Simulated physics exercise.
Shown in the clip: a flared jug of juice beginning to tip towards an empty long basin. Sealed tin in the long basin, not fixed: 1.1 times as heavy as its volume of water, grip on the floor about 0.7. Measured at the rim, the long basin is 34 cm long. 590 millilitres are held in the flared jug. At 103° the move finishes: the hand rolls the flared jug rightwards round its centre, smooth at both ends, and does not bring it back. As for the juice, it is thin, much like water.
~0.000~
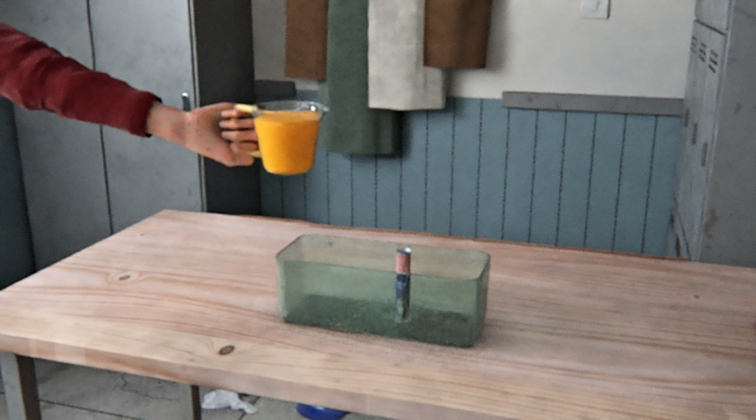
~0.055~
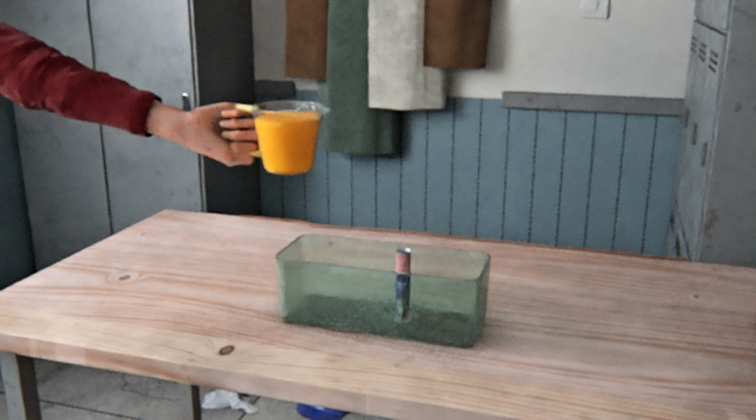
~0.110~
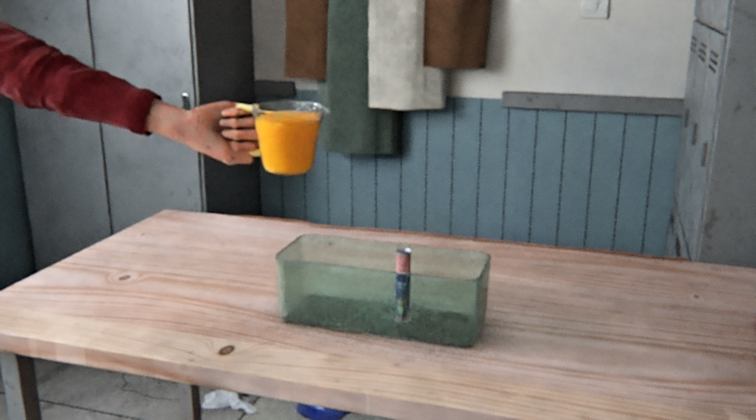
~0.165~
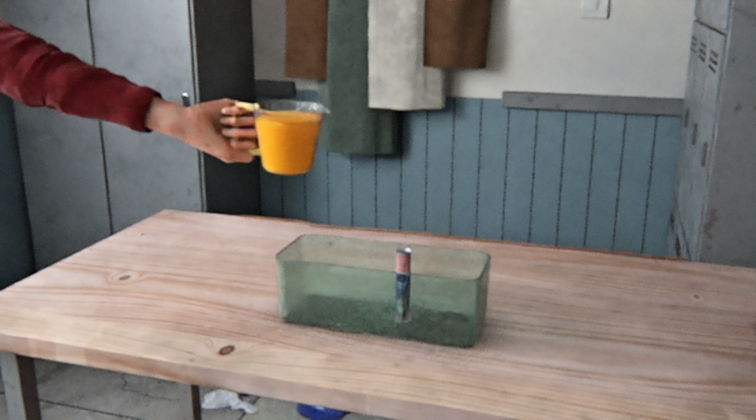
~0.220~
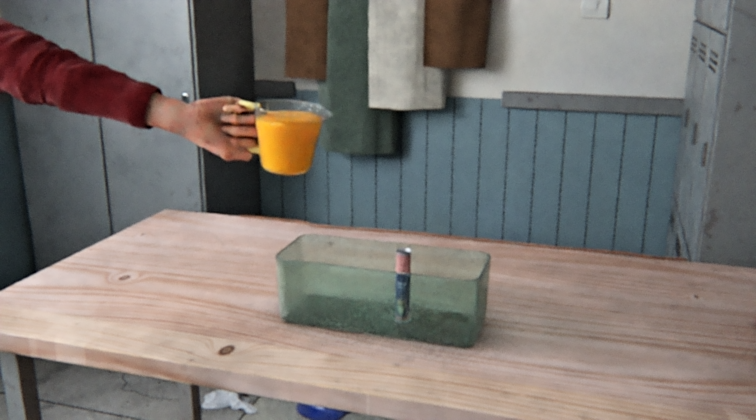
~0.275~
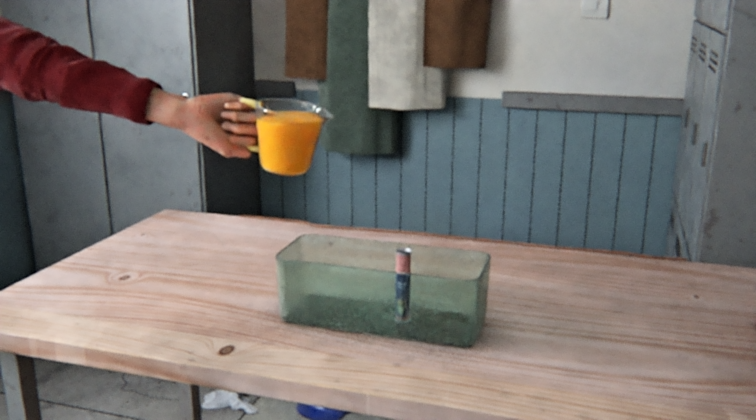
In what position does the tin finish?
It finishes upright.
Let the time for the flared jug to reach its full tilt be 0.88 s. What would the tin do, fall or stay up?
Outcome - the tin remains standing.
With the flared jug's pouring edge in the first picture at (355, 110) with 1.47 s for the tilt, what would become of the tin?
Then the tin comes down.
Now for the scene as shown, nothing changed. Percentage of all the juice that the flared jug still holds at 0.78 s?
I'd put it near 74 percent.
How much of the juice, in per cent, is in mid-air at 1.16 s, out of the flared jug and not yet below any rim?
In-air share: About 20 %.
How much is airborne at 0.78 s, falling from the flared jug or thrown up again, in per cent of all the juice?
Some 20 % is the figure.
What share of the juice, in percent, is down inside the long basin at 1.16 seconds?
Near 60 in a hundred.
After 0.78 s the tilt is 57° and 75 per cent is still to pour; the tin stands where it began.
After 1.16 s the tilt is 92° and 18 per cent is still to pour; the tin stands where it began.
After 1.55 s the tilt is 103° and 0 per cent is still to pour; the tin stands where it began.
After 1.97 s the tilt is 103° and 0 per cent is still to pour; the tin stands where it began.
In the end the tin stands where it began.
